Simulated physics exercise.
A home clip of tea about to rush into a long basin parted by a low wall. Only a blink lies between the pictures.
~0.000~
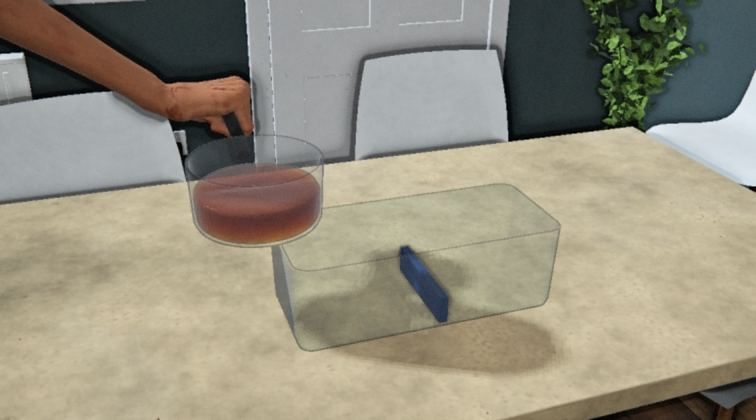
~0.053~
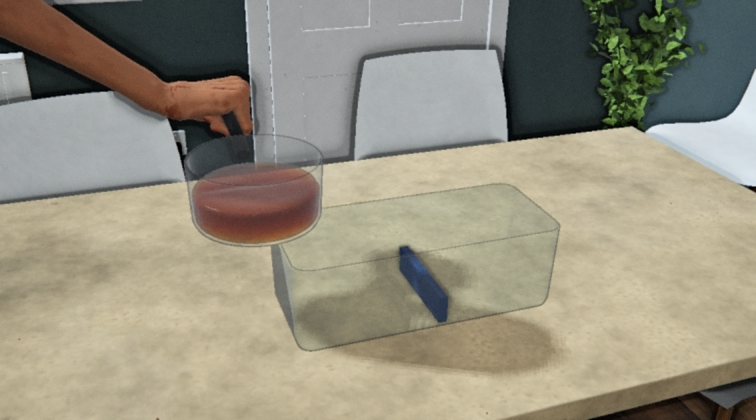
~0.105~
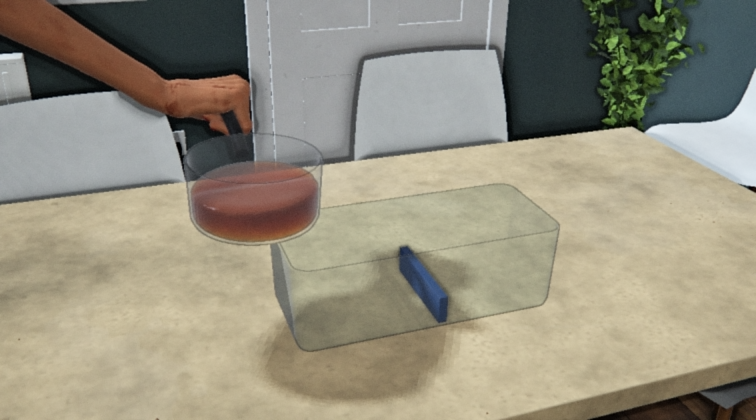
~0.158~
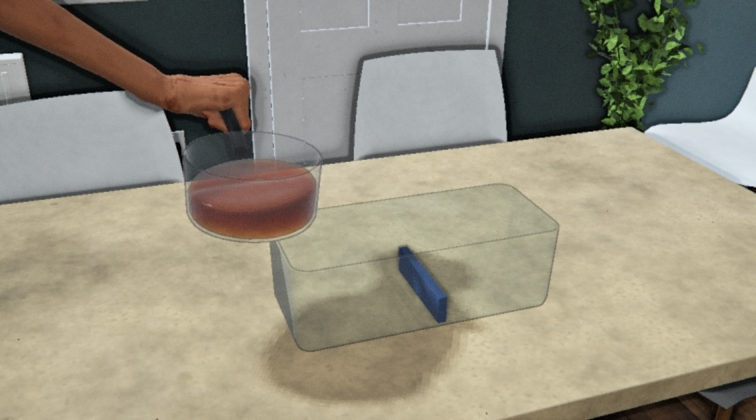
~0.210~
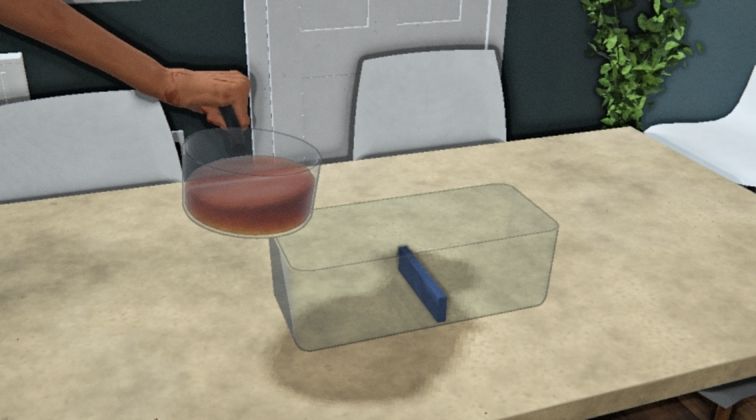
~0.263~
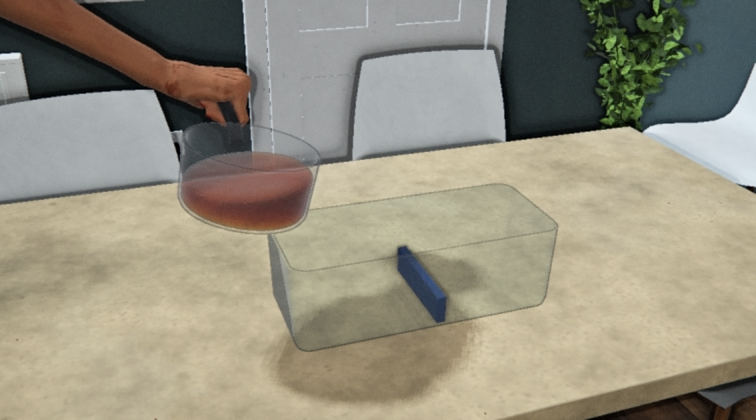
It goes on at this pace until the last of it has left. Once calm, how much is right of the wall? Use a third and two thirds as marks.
In the end not even a third is right of the wall.
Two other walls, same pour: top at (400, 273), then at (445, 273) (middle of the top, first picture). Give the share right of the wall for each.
Roughly 55 per cent, and 15 per cent.
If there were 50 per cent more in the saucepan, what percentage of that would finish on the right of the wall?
Close to 30 per cent.
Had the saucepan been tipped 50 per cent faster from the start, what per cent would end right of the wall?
Some 20 per cent.
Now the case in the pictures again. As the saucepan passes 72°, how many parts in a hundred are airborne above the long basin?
It comes to 30 per cent or so.
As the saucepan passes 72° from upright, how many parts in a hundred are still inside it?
Near 65 %.
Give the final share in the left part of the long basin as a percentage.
About 90 per cent.
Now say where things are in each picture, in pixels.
It leans 0°; its right rim is at (320, 153); the tea meets the walls at (192, 193) and (316, 177); the long basin's rim runs from (280, 245) to (536, 205); the wall's top is at (423, 272), in the first frame.
It leans 1°; its right rim is at (319, 153); the tea meets the walls at (191, 193) and (315, 177), in the second frame.
It leans 2°; its right rim is at (319, 153); the tea meets the walls at (190, 192) and (315, 175), in the third frame.
It leans 5°; its right rim is at (318, 153); the tea meets the walls at (188, 190) and (313, 173), in the fourth frame.
It leans 8°; its right rim is at (318, 153); the tea meets the walls at (185, 185) and (312, 170), in the fifth frame.
It leans 12°; its right rim is at (317, 153); the tea meets the walls at (181, 180) and (310, 166), in the sixth frame.
A moment on, the saucepan is tipped part way and 64 per cent is still to pour, 4 is left of the wall and 0 right of it.
Next, the saucepan is tipped right over and 7 per cent is still to pour, 73 is left of the wall and 4 right of it.
Then the saucepan is tipped right over and 0 per cent is still to pour, 92 is left of the wall and 6 right of it.
Later the saucepan is tipped right over and 0 per cent is still to pour, 92 is left of the wall and 6 right of it.
At rest 92 per cent lies left of the wall, 6 right of it and 2 outside.
